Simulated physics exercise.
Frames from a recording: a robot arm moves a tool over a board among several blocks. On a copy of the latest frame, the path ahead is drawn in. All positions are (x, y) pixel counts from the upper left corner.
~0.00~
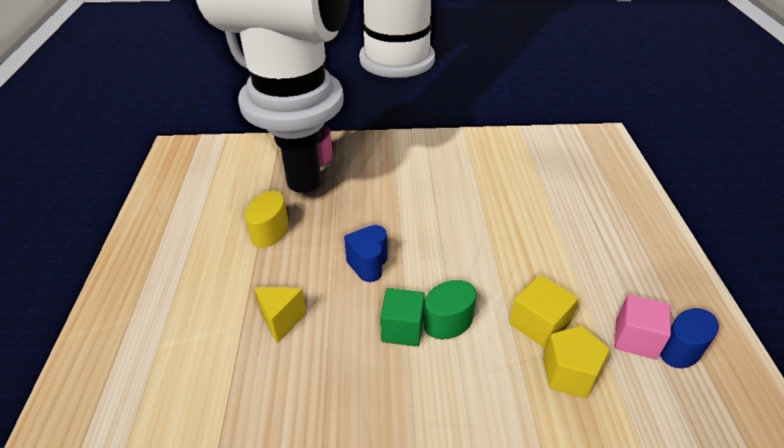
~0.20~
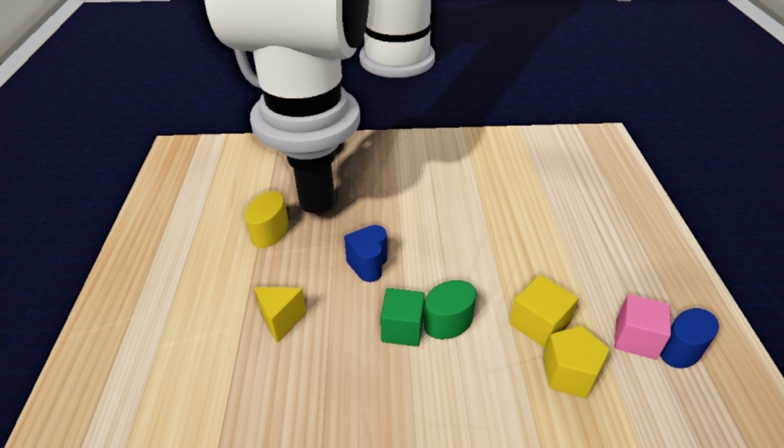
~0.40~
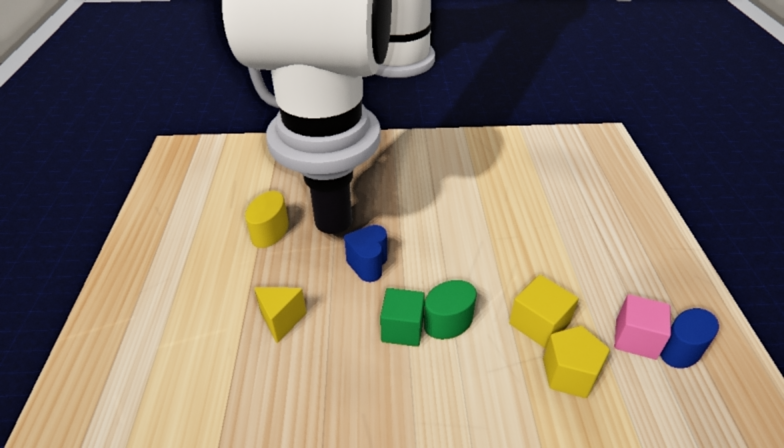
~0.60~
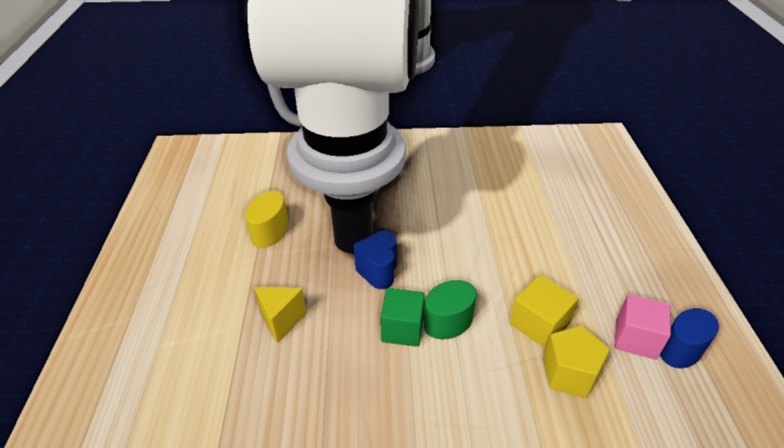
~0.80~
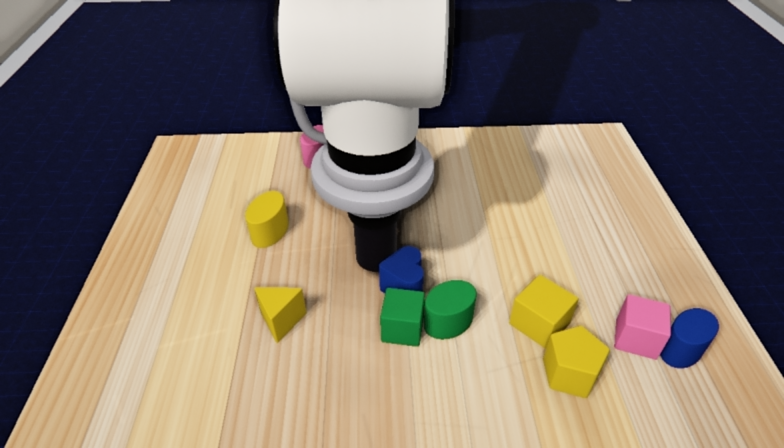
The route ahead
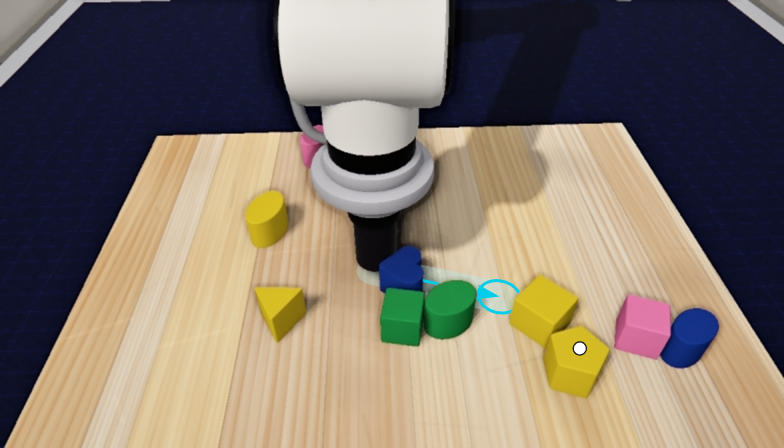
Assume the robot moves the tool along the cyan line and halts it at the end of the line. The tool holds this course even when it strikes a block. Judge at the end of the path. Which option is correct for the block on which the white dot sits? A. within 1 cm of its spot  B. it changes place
I'll go with A - within 1 cm of its spot.
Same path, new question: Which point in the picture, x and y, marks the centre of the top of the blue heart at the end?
About (454, 293).
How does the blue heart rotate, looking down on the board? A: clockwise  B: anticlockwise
Correct choice: A.
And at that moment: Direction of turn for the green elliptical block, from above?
Viewed from above, counterclockwise.
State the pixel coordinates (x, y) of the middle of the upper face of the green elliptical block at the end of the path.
The answer is (477, 321).
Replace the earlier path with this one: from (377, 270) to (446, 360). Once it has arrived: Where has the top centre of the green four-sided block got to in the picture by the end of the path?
I'd guess (419, 366).
The line goes from (377, 270) to (499, 296); the dot is on the yellow pentagon.
The first path, step by step. One third of the way, tool (418, 267); green four-sided block (404, 307), turned 15° clockwise; blue heart (440, 282), turned 40° clockwise; green elliptical block (467, 309), turned 15° anticlockwise.
Two thirds of the way, tool (459, 276); green four-sided block (404, 307), turned 15° clockwise; blue heart (453, 293), turned 55° clockwise; green elliptical block (476, 320), turned 25° anticlockwise.
At the end, tool (502, 284); green four-sided block (404, 307), turned 15° clockwise; blue heart (454, 293), turned 60° clockwise; green elliptical block (477, 321), turned 25° anticlockwise; yellow pentagon unmoved.
